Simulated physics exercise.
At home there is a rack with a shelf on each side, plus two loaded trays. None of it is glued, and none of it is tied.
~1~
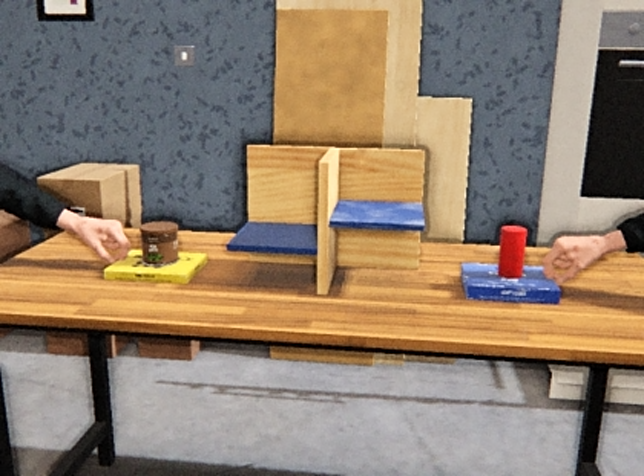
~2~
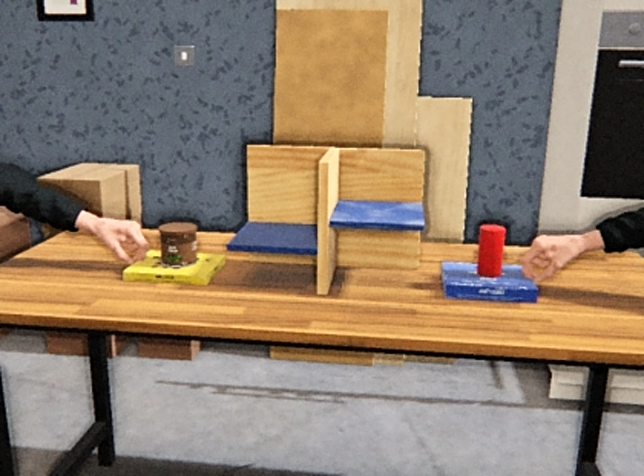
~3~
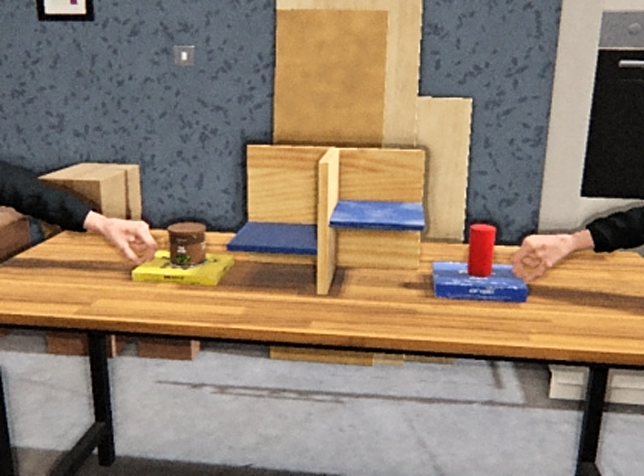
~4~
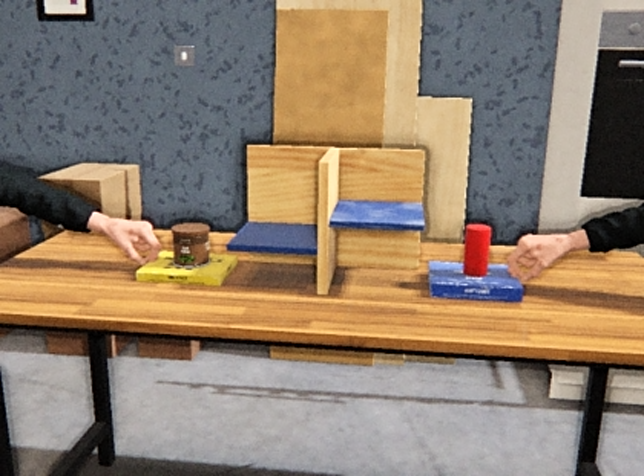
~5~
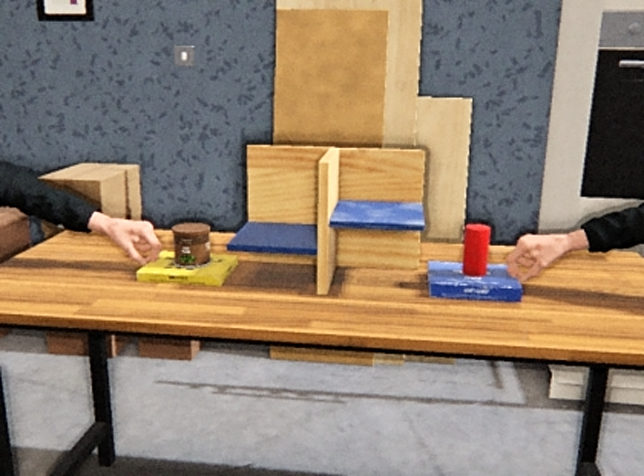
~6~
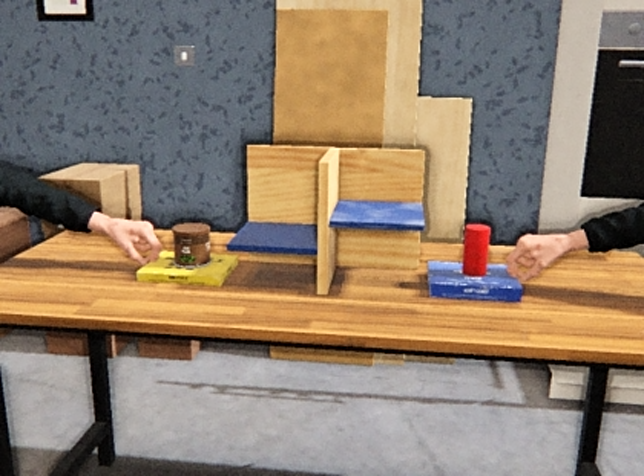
At home, a wooden rack with a blue shelf on each side stands on a table between two hands. The left hand slides a yellow packet carrying a brown pot rightward, while the right hand slides a blue packet carrying a red candle leftward. Both movements are short and slow to near stillness.
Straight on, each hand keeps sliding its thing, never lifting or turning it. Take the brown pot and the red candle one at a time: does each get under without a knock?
Going one by one, the brown pot takes a knock; the red candle gets under clean.
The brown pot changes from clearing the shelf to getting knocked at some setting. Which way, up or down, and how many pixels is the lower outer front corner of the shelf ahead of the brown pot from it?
Shift: Approx. 8 px, direction up.
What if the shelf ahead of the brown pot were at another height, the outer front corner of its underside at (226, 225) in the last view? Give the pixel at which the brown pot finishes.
(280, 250).
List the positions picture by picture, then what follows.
In the first frame, hands sliding the things forward; brown pot (160, 244); red candle (512, 252); blue packet (508, 283).
In the second frame, hands sliding the things forward; red candle (491, 251); shelf (329, 218).
In the third frame, hands sliding the things forward; brown pot (187, 245); yellow packet (185, 268).
In the fourth frame, hands sliding the things forward; red candle (477, 251); blue packet (473, 281).
In the fifth frame, hands sliding the things forward; brown pot (192, 246); shelf (329, 218).
In the sixth frame, hands sliding the things forward; brown pot (192, 246); red candle (476, 250); yellow packet (190, 268).
Then, 1.34 s after the last picture, brown pot pushed back on its carrier near (220, 247); red candle riding along near (416, 248).
At rest, the brown pot gets scraped off its spot, near (223, 251); the red candle rides in untouched, near (381, 246).
